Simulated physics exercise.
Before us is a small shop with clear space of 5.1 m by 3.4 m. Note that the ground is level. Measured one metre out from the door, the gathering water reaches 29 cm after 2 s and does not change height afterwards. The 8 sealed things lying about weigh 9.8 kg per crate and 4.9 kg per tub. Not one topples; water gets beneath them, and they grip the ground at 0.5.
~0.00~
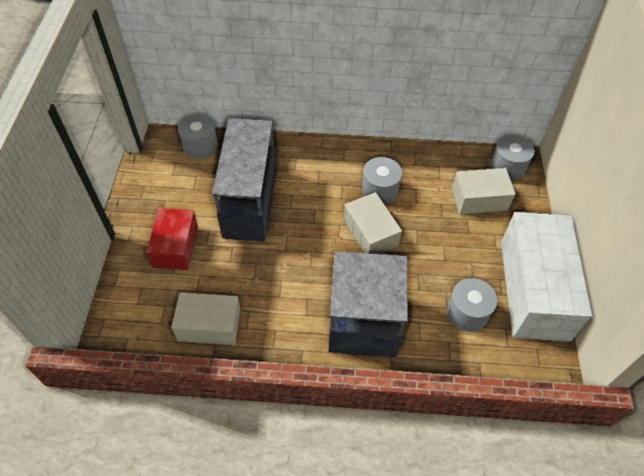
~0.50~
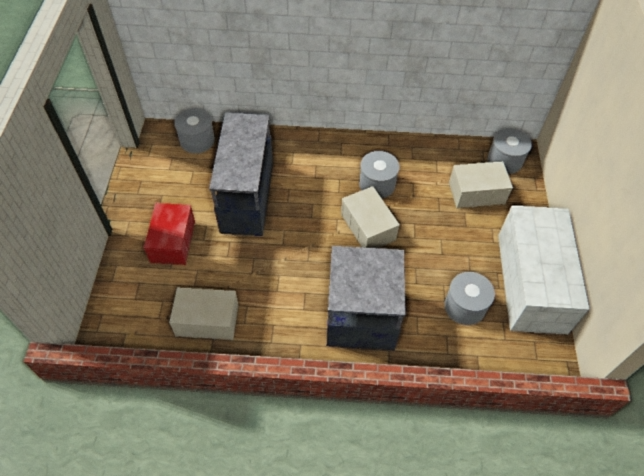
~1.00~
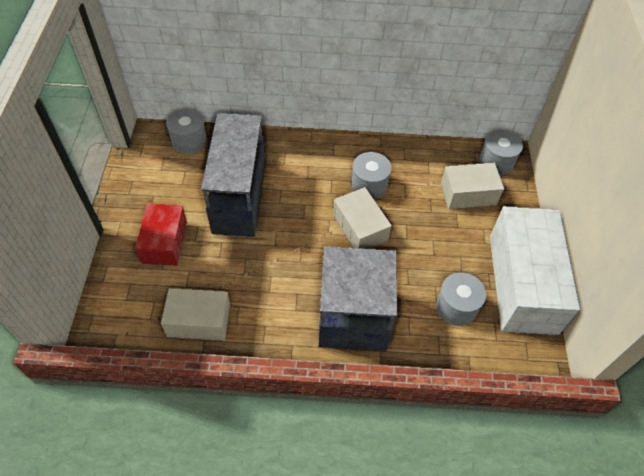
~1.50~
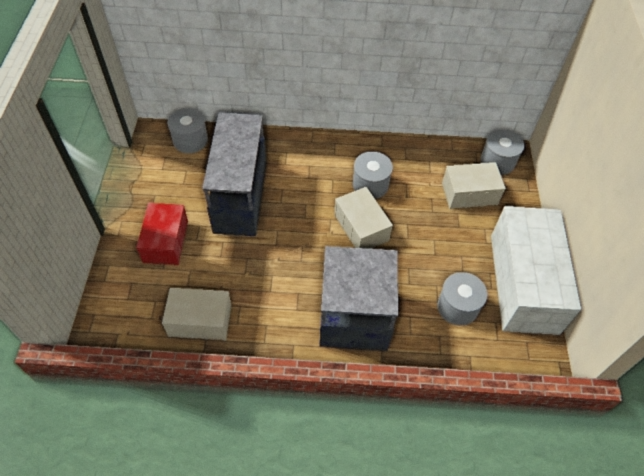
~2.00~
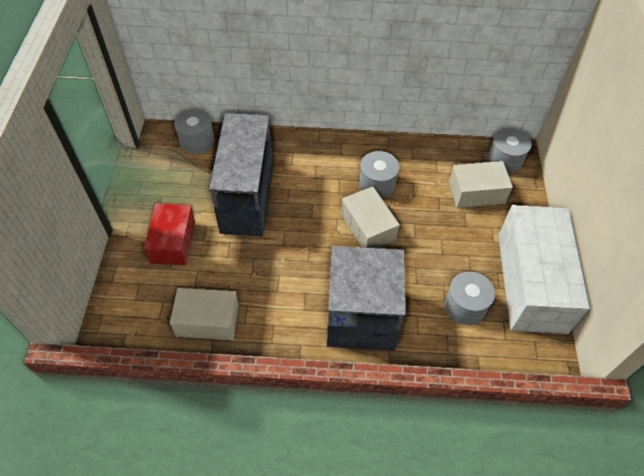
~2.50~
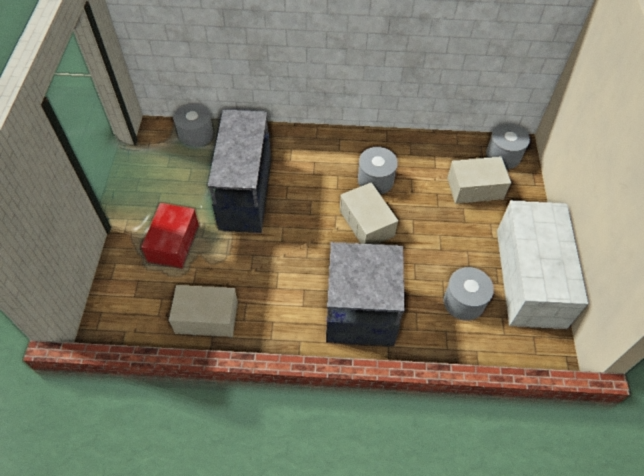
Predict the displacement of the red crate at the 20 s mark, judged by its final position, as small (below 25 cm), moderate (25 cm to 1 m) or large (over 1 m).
Moderate.
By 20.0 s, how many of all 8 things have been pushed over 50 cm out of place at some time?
8.
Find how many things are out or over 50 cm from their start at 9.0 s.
Answer: 6.
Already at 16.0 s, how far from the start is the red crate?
By then it has shifted roughly 80 cm.
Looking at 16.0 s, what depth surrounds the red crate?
17 cm, roughly.
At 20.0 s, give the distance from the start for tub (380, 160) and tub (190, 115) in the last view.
They've ended up 50 cm and 10 cm away, in that order.
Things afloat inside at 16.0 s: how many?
At that moment 8.
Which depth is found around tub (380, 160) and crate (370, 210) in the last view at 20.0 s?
Depth approx. 28 cm / 25 cm.
After 4.0 s the red crate is near (163, 299), 0.9 m from its start, afloat; 2 afloat.
After 9.0 s the red crate is near (134, 313), 1.1 m from its start, afloat; 8 afloat.
After 16.0 s the red crate is near (169, 275), 0.7 m from its start, afloat; 8 afloat.
After 20.0 s the red crate is near (161, 262), 0.6 m from its start, afloat; 8 afloat.
